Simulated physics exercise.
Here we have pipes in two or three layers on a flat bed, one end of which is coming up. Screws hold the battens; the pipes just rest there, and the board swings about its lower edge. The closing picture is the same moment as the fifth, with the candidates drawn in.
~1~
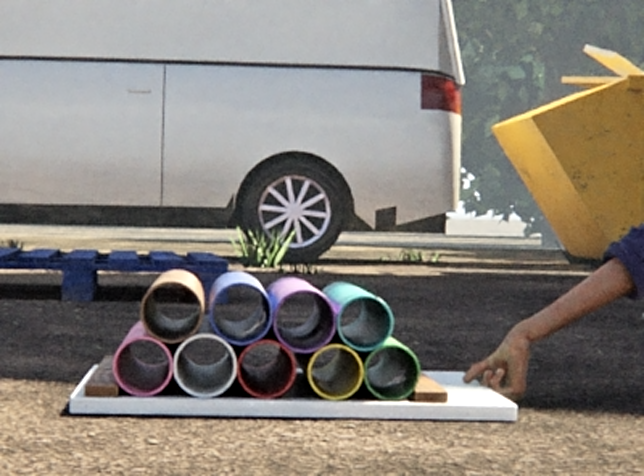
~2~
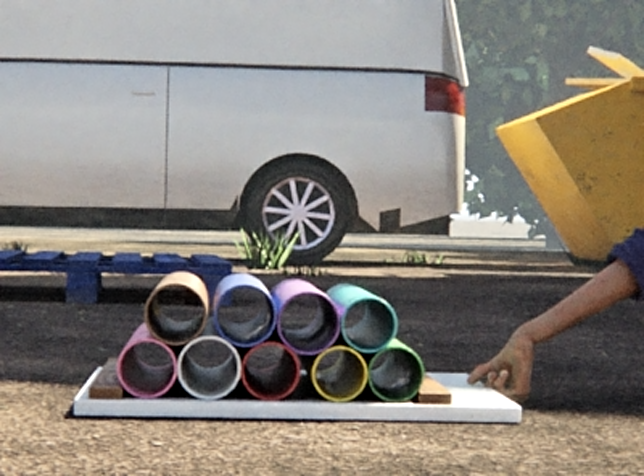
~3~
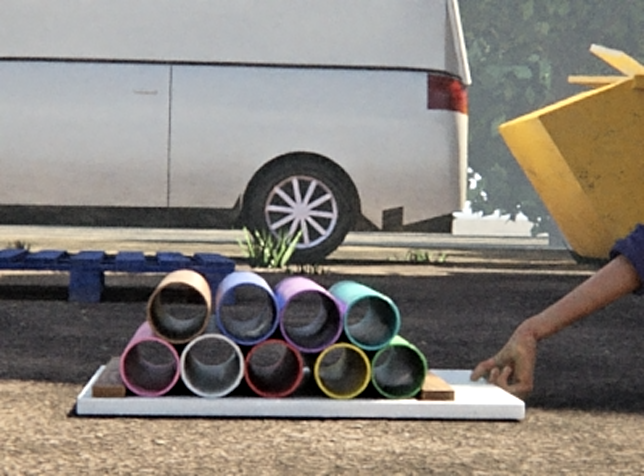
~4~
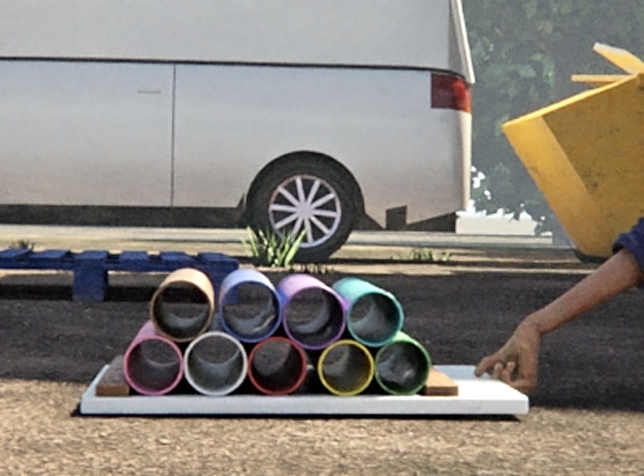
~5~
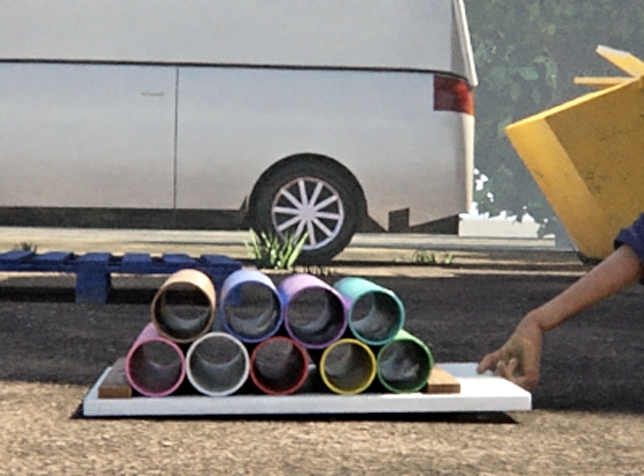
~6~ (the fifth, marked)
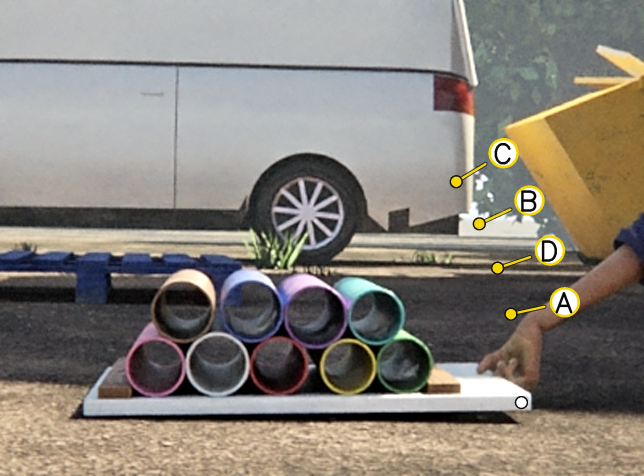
Roadside near a parked van, a hand slightly raising the right end of a white board, colourful pipes staying stacked in two rows.
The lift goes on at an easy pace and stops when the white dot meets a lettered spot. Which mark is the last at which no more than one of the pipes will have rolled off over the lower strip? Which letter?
The answer is mark D.
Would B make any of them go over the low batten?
Yes.
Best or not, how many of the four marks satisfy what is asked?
The number is two.
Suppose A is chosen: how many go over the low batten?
At A the number is none.
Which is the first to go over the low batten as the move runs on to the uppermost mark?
It is the brown one.
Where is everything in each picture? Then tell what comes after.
In the first frame, red pipe (266, 369); yellow pipe (336, 372); green pipe (392, 373).
In the second frame, green pipe (396, 374); brown pipe (176, 314).
In the third frame, board (294, 384); green pipe (399, 371); blue pipe (248, 313).
In the fourth frame, board (298, 382); pink pipe (153, 365); white pipe (215, 364).
In the fifth frame, board (300, 382); pink pipe (156, 367); white pipe (218, 364).
On the copy, A at (511, 314); B at (479, 224); C at (456, 182); D at (497, 268); the white dot at (521, 403).
On D. First, board at 14°.
Then, board at 20°.
Finally, board at 20°, none over the low batten.
By contrast, A none over the low batten; B three over the low batten (brown, purple, blue); C nine over the low batten.
